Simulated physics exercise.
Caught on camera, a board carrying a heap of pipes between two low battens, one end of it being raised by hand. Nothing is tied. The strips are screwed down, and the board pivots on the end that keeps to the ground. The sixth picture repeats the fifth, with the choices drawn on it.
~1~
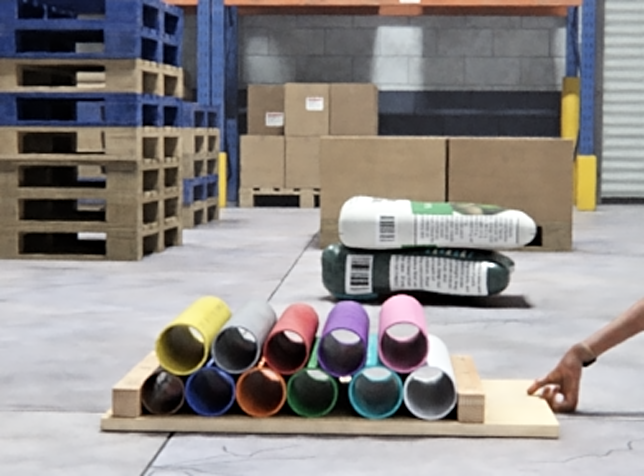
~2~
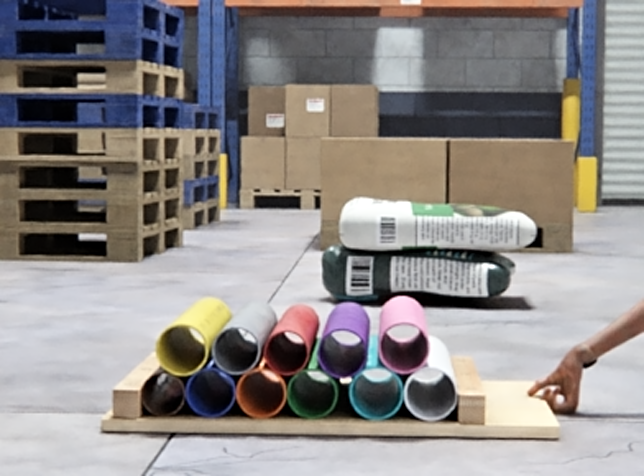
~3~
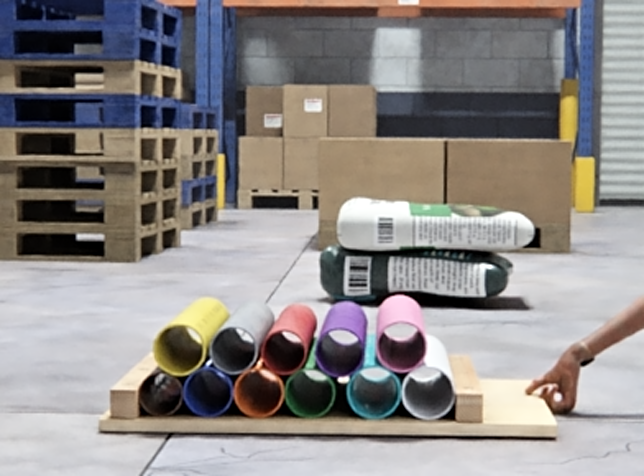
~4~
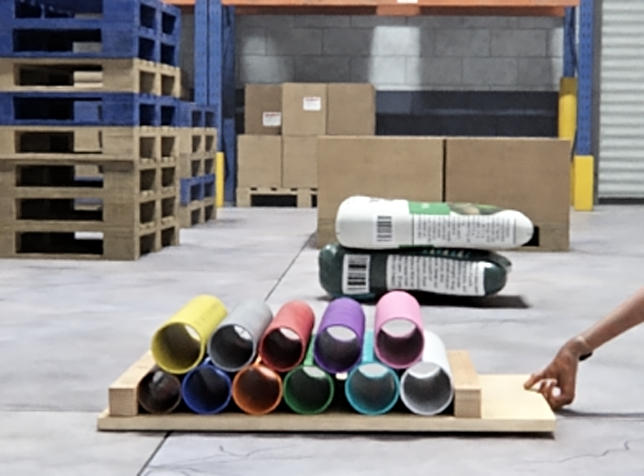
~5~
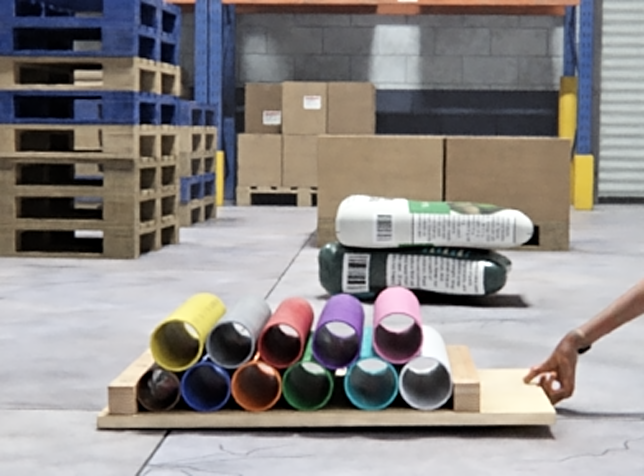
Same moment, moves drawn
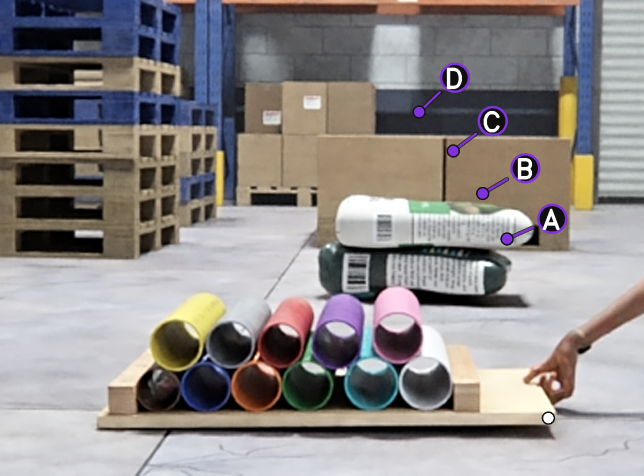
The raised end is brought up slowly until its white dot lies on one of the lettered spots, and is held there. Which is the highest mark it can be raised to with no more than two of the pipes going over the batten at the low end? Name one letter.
Raise it to A.
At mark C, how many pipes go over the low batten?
At C the number is five.
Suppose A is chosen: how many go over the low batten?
It comes to one.
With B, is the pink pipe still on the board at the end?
No, with B.
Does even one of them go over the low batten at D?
Yes, at D.
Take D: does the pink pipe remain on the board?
The pink pipe: No.
On the copy, A at (507, 239); B at (483, 193); C at (453, 151); D at (419, 112); the white dot at (548, 418).
On A. First, board at 16°.
Then, board at 25°.
Finally, board at 25°, one over the low batten (yellow).
By contrast, B five over the low batten; C five over the low batten; D five over the low batten.
